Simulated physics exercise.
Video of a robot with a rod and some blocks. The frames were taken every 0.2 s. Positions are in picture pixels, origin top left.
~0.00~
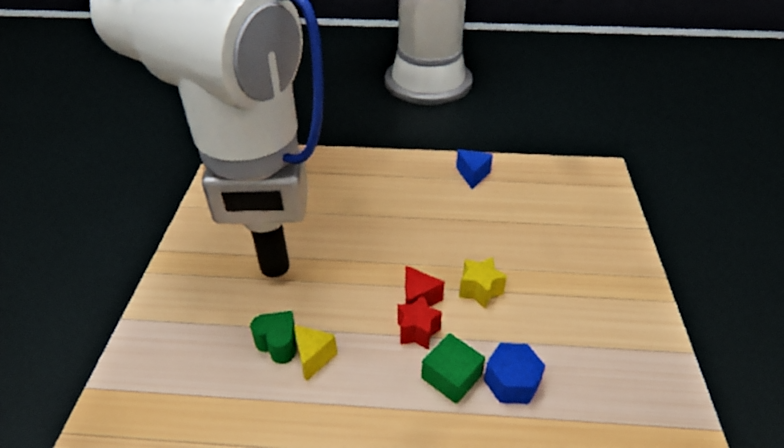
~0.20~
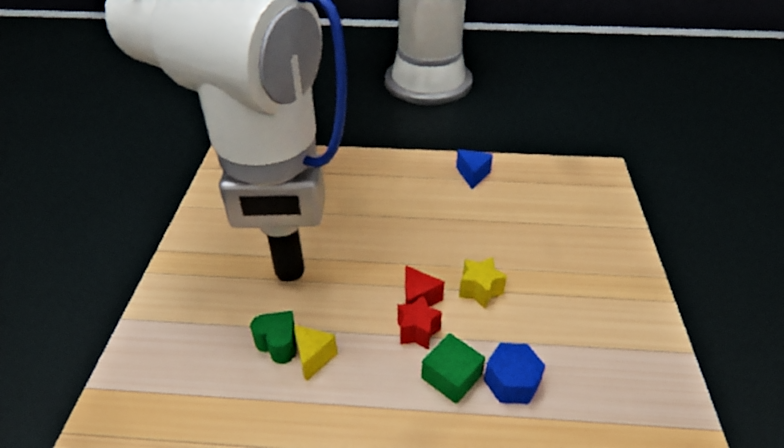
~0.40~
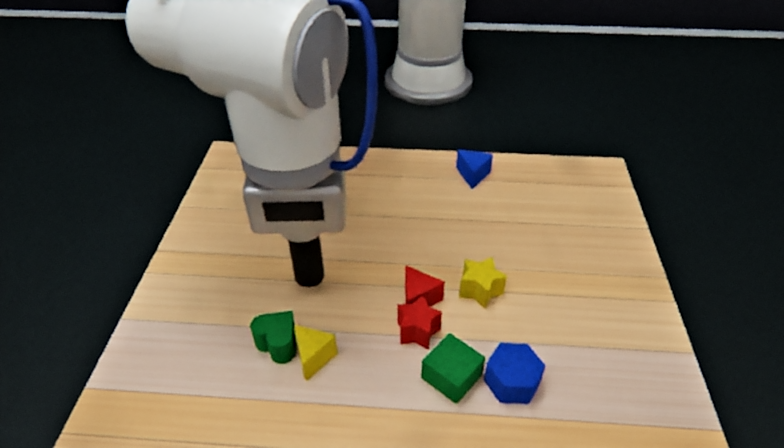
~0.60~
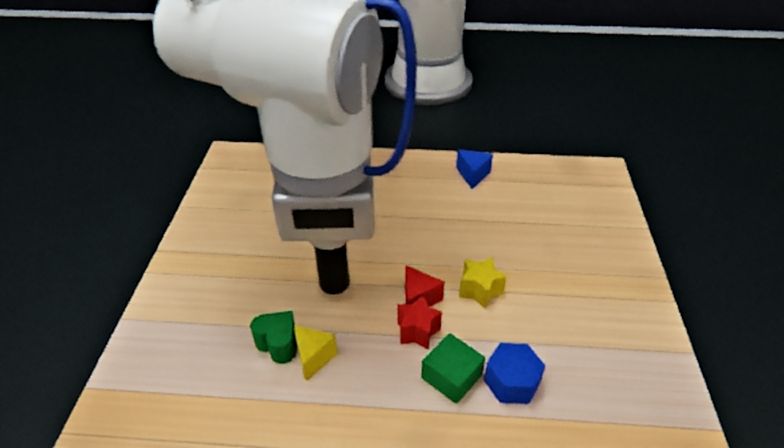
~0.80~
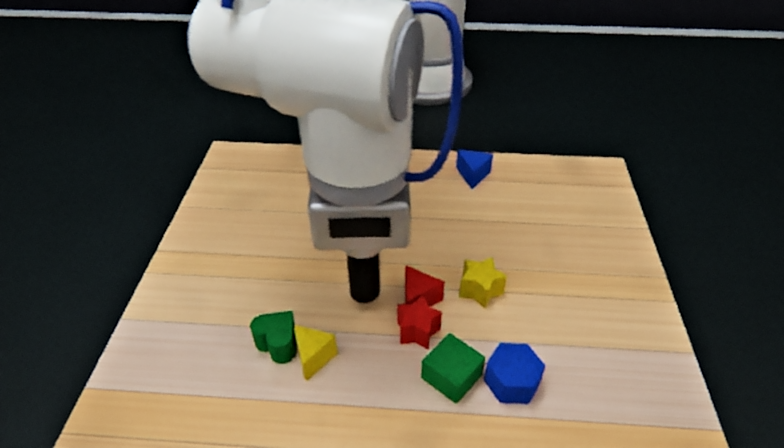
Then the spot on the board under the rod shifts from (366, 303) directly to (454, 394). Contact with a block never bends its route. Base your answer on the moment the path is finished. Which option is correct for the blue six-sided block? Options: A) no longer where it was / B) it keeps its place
A - no longer where it was.
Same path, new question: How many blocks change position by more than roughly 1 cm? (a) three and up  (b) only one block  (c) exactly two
The correct letter is a.
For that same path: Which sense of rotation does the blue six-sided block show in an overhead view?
The block spins anticlockwise.
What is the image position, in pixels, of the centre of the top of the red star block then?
At roughly (442, 321).
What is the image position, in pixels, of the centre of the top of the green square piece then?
Near (498, 386).
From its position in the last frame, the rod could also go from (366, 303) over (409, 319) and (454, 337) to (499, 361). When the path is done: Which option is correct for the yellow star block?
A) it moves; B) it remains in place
Choice B: It remains in place.
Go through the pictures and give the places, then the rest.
In the first picture, rod tip (275, 268); block tops, red star block (419, 313); red three-sided block (420, 282); green square piece (454, 358); blue six-sided block (517, 364).
In the second picture, rod (290, 272); blocks unchanged.
In the third picture, rod (310, 278); blocks unchanged.
In the fourth picture, rod (335, 285); blocks unchanged.
In the fifth picture, rod (365, 293); red star block (419, 313); red three-sided block (420, 282); green square piece (454, 358); blue six-sided block (517, 364).
The first path, step by step. One third of the way, rod (392, 321); red star block (424, 314).
Two thirds of the way, rod (422, 351); red star block (442, 321), turned 45° anticlockwise; green square piece (459, 362).
At the end, rod (455, 384); red star block (442, 321), turned 45° anticlockwise; red three-sided block in place; green square piece (498, 386), turned 35° anticlockwise; blue six-sided block (548, 370), turned 25° anticlockwise.
